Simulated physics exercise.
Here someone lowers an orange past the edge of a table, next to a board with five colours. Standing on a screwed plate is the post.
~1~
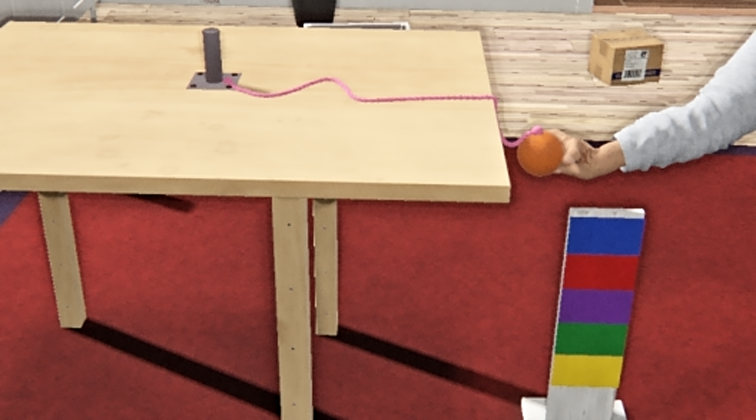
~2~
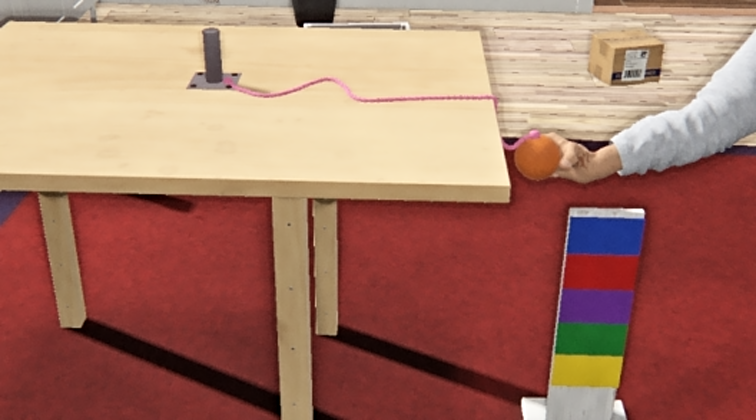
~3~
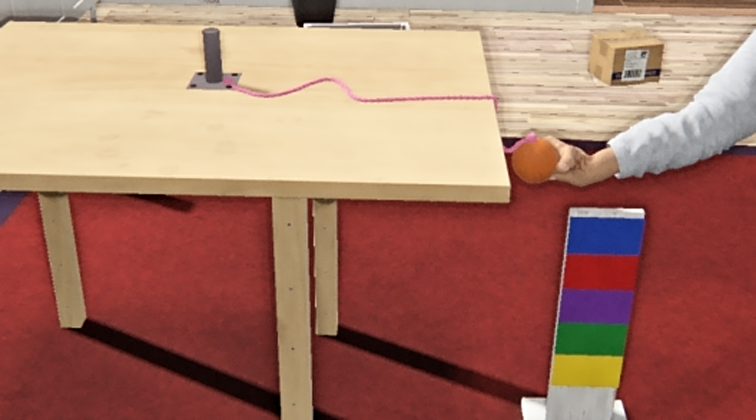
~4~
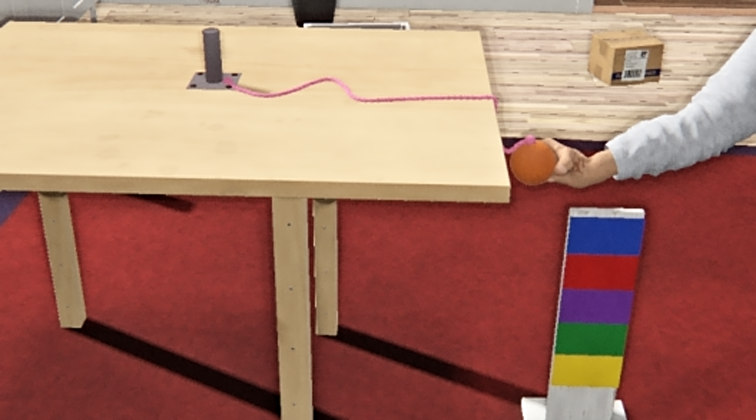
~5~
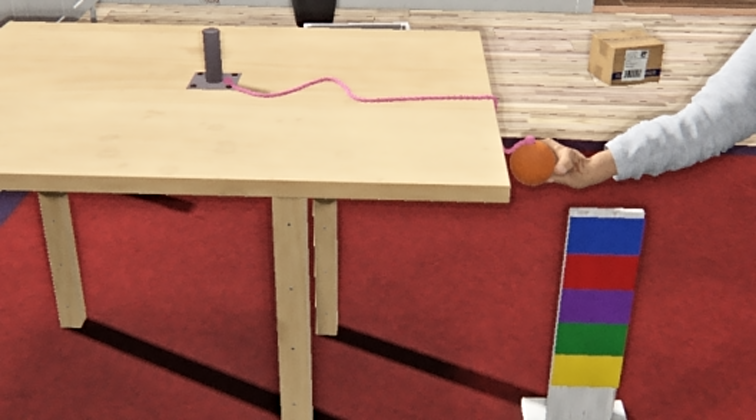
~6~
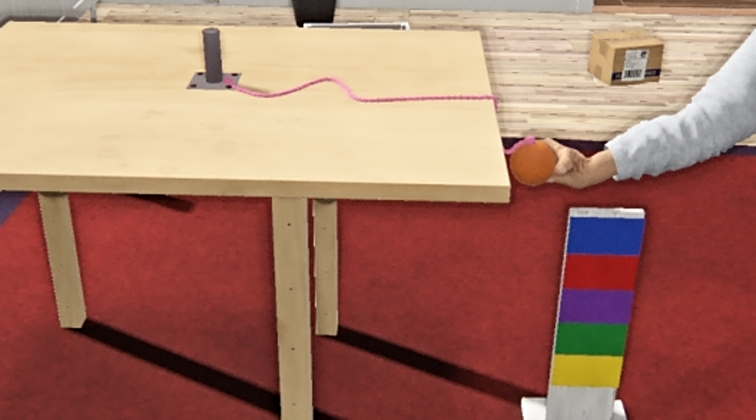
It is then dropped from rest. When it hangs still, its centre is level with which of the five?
With red.
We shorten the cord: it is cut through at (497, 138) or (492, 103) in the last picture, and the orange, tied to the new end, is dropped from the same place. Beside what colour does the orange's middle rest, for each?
In order of the tries: Blue; then higher than all five.
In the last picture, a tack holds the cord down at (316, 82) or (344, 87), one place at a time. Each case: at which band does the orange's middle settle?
Results, in sequence: Blue / blue.
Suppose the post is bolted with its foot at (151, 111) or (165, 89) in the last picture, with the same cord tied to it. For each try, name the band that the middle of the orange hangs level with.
Result 1: Blue. Result 2: Blue.
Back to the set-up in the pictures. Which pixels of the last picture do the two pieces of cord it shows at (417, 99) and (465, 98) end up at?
Point one to (488, 100), point two to (494, 143).
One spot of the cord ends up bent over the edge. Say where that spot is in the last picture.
Position: Approx. (424, 99).
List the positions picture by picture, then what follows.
The first frame shows orange (540, 153); blue (606, 238); red (601, 273); purple (596, 308); green (591, 341); yellow (587, 372).
The second frame shows orange (537, 158); cord through (247, 92) (308, 85) (350, 94) (424, 99) (494, 108).
The third frame shows orange (535, 160).
The fourth frame shows orange (533, 162); cord through (247, 92) (308, 85) (350, 94) (424, 99) (494, 108).
The fifth frame shows orange (532, 163).
The sixth frame shows orange (532, 163); cord through (247, 92) (308, 85) (350, 94) (424, 99) (494, 108).
Soon after, orange near (463, 240); level with blue.
After that, orange near (508, 266); level with red.
In the end, orange near (492, 264); level with red. At red.
